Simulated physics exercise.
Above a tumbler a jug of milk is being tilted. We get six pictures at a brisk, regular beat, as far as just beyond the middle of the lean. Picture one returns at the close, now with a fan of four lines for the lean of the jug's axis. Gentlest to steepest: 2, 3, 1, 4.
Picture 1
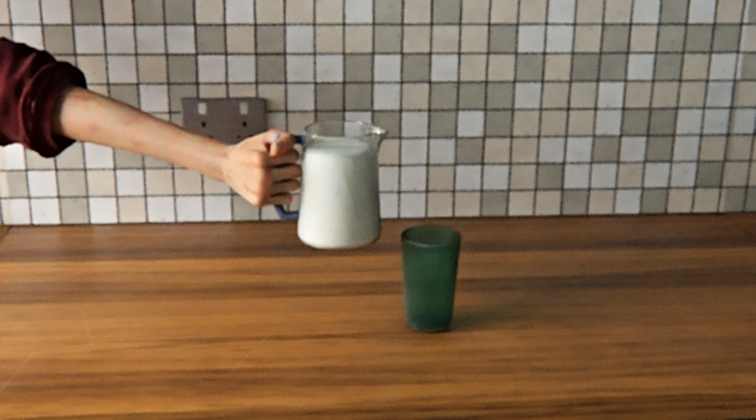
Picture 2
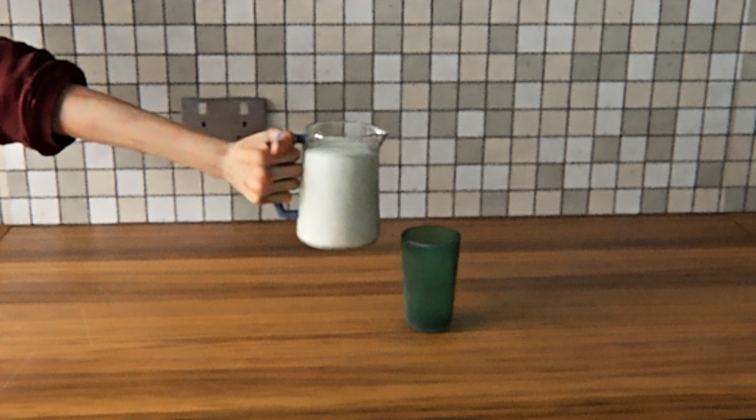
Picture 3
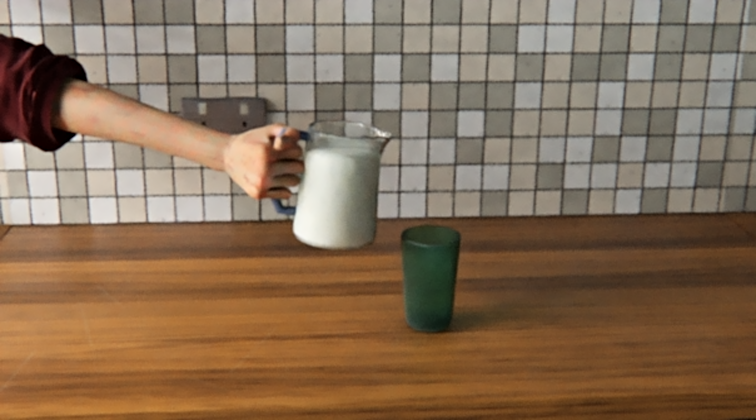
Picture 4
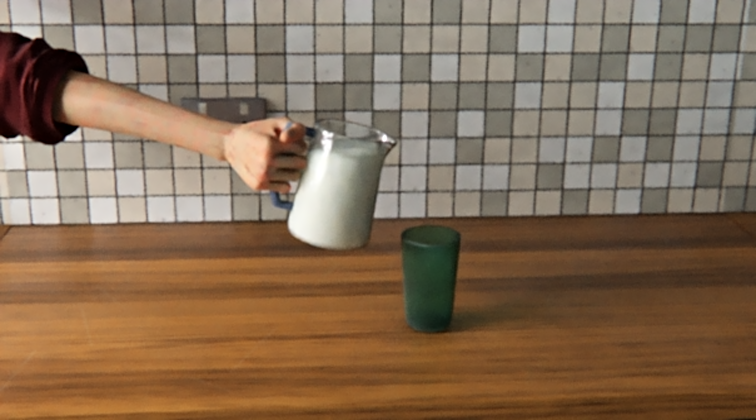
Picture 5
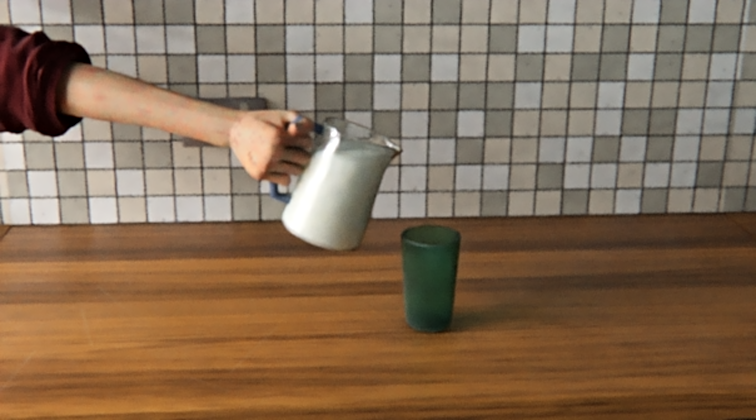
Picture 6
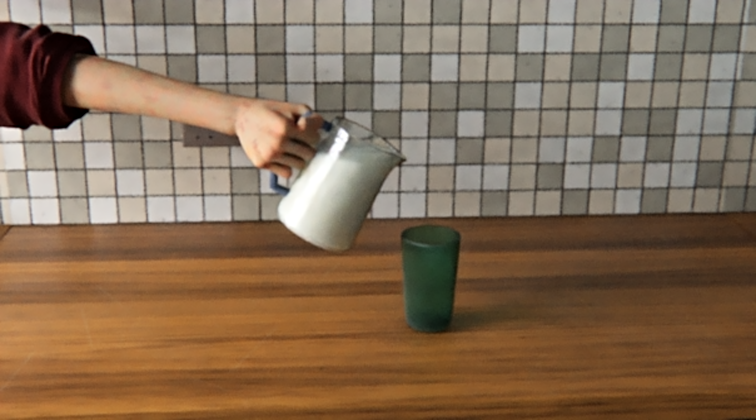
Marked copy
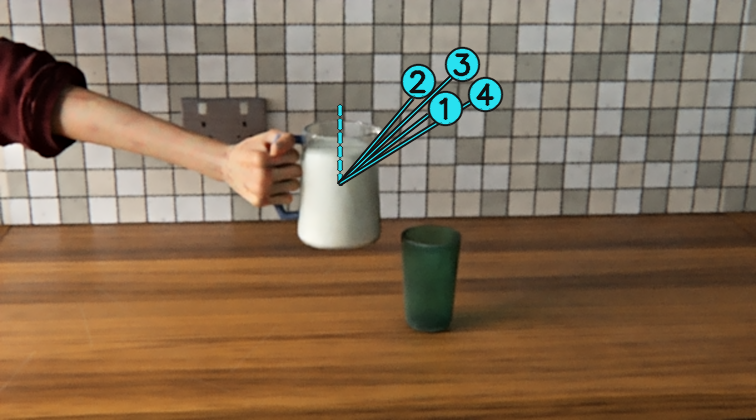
A hand holding a glass jug of milk upright, then gradually tilting it rightward above a green tumbler on a wooden surface.
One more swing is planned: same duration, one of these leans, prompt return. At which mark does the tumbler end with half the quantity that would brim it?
Use tilt 4.
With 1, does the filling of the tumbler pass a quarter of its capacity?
Yes, it does.
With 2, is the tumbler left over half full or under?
Under half.
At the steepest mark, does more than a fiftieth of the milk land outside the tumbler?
No, it does not.
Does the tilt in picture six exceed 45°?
No, it does not.
On the marked copy, 1 at (427, 115); 2 at (411, 98); 3 at (451, 76); 4 at (470, 102).
Choosing 1, the tumbler ends with about 35 % of what it can hold.
Choosing 2, the tumbler ends with about 15 % of what it can hold.
Choosing 3, the tumbler ends with about 25 % of what it can hold.
Choosing 4, the tumbler ends with about 49 % of what it can hold.
